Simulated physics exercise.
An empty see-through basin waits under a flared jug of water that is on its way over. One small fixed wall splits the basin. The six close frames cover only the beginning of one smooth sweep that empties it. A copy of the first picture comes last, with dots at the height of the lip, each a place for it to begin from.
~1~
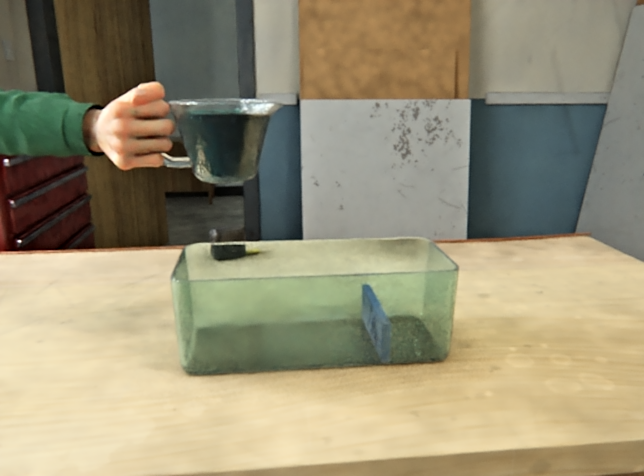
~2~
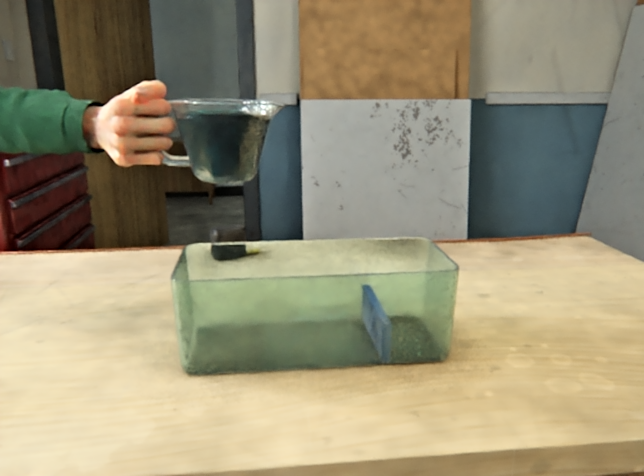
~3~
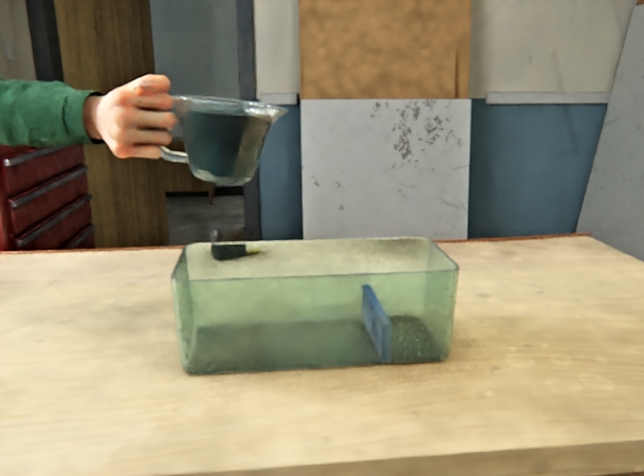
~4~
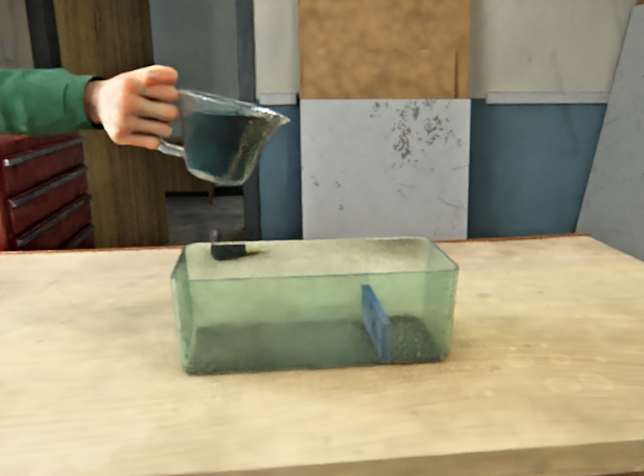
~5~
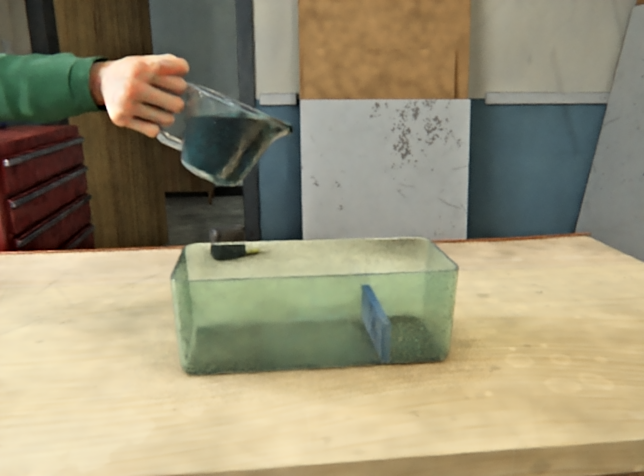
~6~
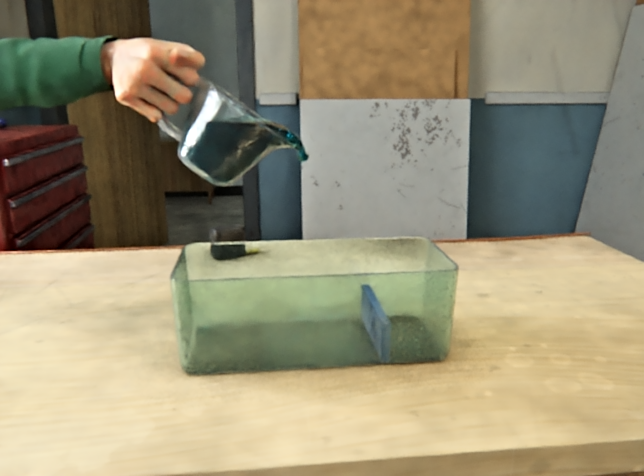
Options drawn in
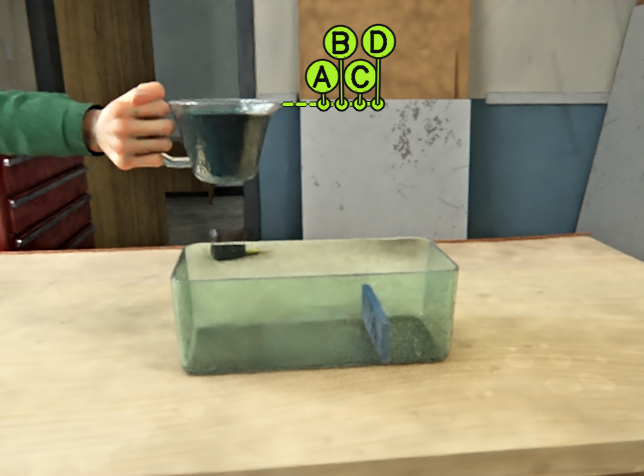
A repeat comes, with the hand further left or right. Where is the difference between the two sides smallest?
B beats the others.
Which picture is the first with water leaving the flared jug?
Picture 5.
On the marked copy, A at (323, 104); B at (341, 104); C at (359, 104); D at (377, 103).
With A, about 76 % ends left of the wall and 23 % right of it.
With B, about 49 % ends left of the wall and 49 % right of it.
With C, about 34 % ends left of the wall and 63 % right of it; 3 % is lost outside.
With D, about 24 % ends left of the wall and 74 % right of it.
